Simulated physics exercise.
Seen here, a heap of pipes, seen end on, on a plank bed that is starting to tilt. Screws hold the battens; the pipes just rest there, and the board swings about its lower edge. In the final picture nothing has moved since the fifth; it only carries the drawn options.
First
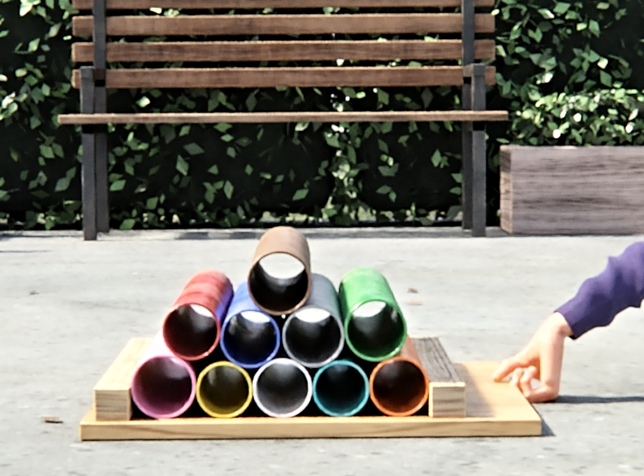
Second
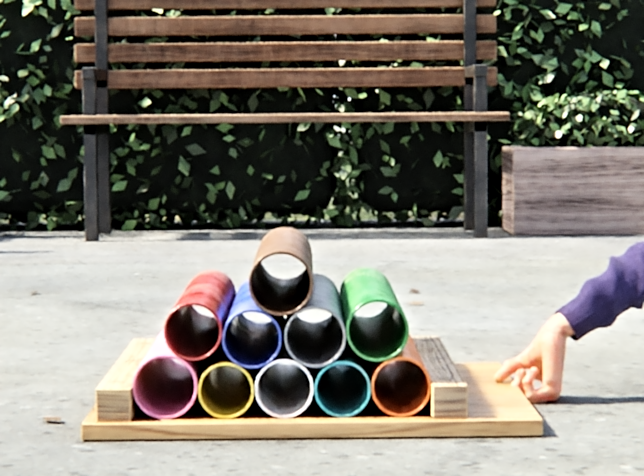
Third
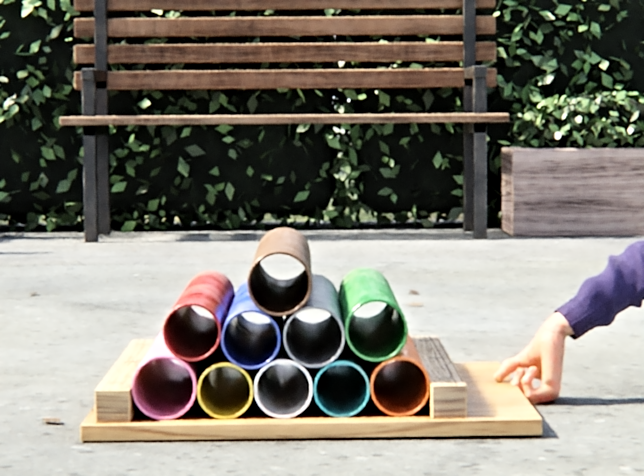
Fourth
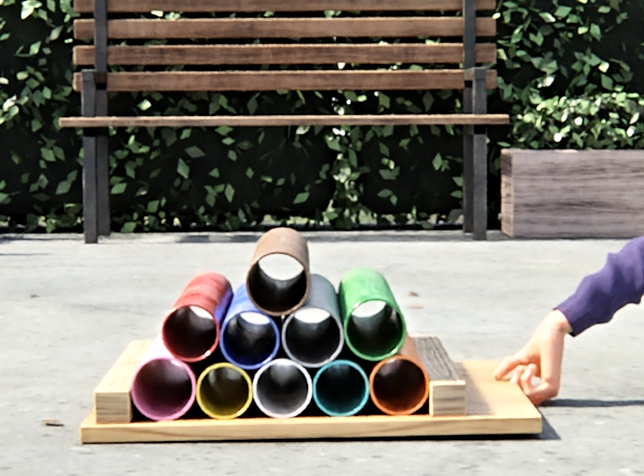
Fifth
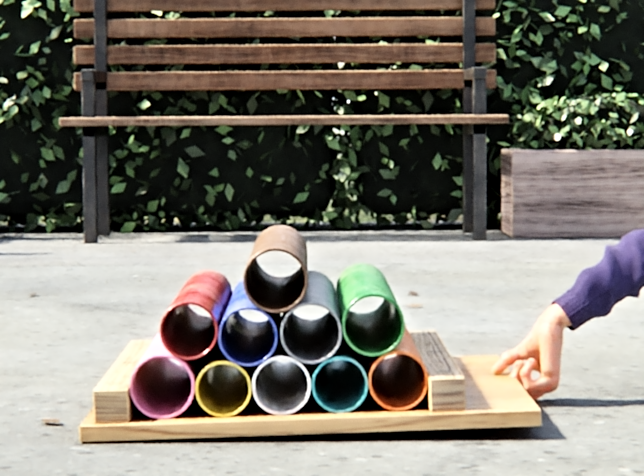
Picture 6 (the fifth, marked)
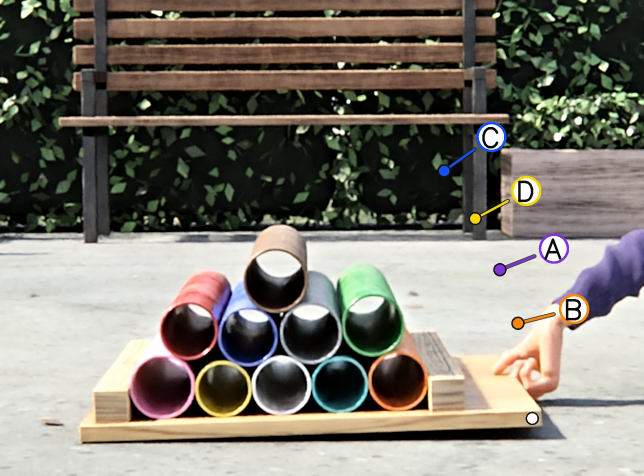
A wooden board holding a stack of colourful pipes, seen end on, stays nearly still on the pavement before a bench, then its right end rises slightly as a purple-sleeved hand grips it, tilting the pipes slightly left.
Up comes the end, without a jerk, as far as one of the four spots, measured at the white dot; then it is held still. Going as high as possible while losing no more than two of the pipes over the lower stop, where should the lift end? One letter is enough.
The last mark within the limit is A.
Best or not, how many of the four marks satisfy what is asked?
The number is two.
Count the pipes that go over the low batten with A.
The count is none.
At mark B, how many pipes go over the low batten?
It comes to none.
On the marked copy, A at (500, 270); B at (518, 323); C at (444, 171); D at (476, 219); the white dot at (532, 418).
With A. Early on, board at 15°.
Further on, board at 21°.
At the end, board at 21°, none over the low batten.
As for the rest, B none over the low batten; C five over the low batten; D five over the low batten.
